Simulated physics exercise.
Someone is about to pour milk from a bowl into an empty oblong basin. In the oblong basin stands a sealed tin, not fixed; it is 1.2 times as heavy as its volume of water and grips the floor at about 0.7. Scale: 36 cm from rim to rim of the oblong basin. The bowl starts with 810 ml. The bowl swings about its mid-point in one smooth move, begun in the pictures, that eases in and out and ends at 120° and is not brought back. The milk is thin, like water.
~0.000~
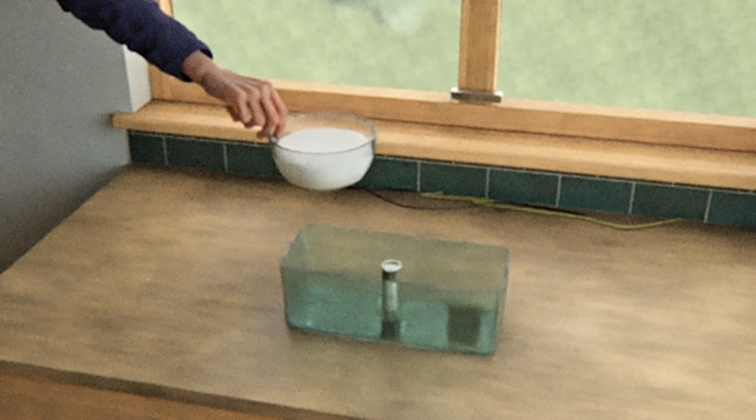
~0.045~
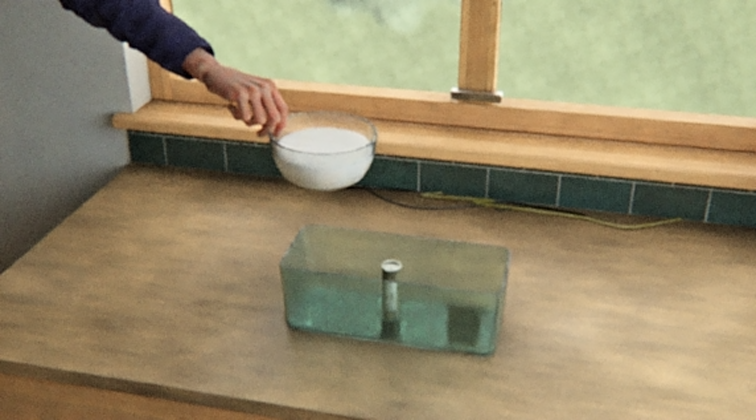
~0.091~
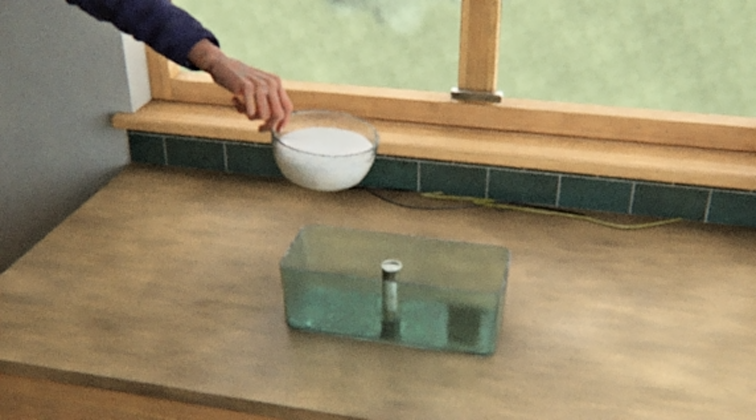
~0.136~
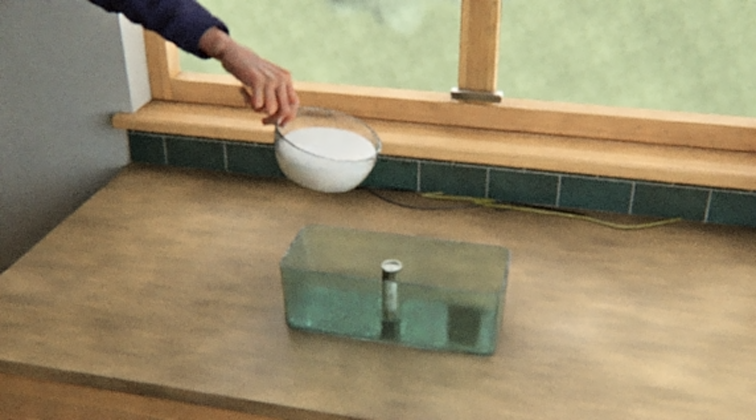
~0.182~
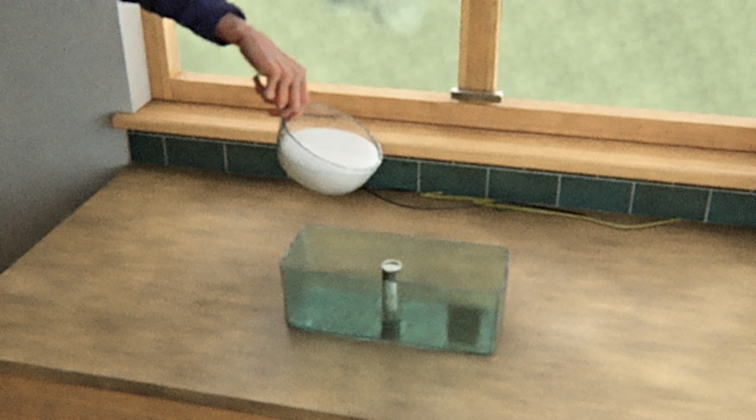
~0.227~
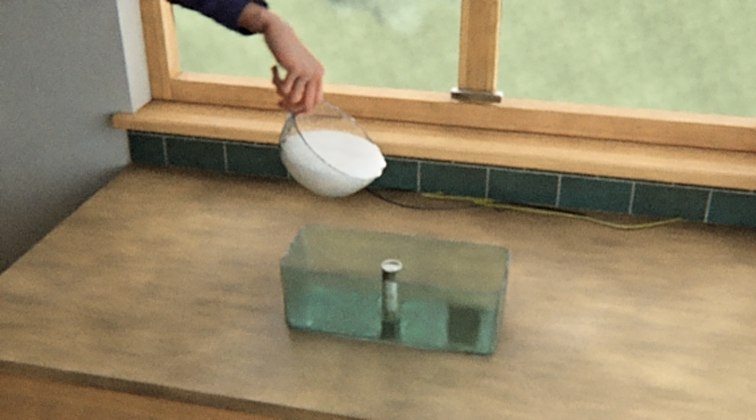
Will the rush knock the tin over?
It remains upright.
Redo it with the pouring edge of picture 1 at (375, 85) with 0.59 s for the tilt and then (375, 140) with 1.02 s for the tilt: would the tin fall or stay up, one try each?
First it remains upright; then it stays up.
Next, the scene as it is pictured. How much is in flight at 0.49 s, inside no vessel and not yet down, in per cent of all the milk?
About 46 per cent.
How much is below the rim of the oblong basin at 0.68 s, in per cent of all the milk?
Some 96 per cent.
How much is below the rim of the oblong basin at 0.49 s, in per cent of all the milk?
About 46 per cent.
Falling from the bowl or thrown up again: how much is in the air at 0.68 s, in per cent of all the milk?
Near 4 in a hundred.
Then, 0.49 s in, the tilt is 111° and 7 per cent is still to pour; the tin stands where it began.
Then, 0.68 s in, the tilt is 120° and 0 per cent is still to pour; the tin stands where it began.
Then, 0.87 s in, the tilt is 120° and 0 per cent is still to pour; the tin stands where it began.
Then, 1.09 s in, the tilt is 120° and 0 per cent is still to pour; the tin stands where it began.
Finally, the tin stands where it began.
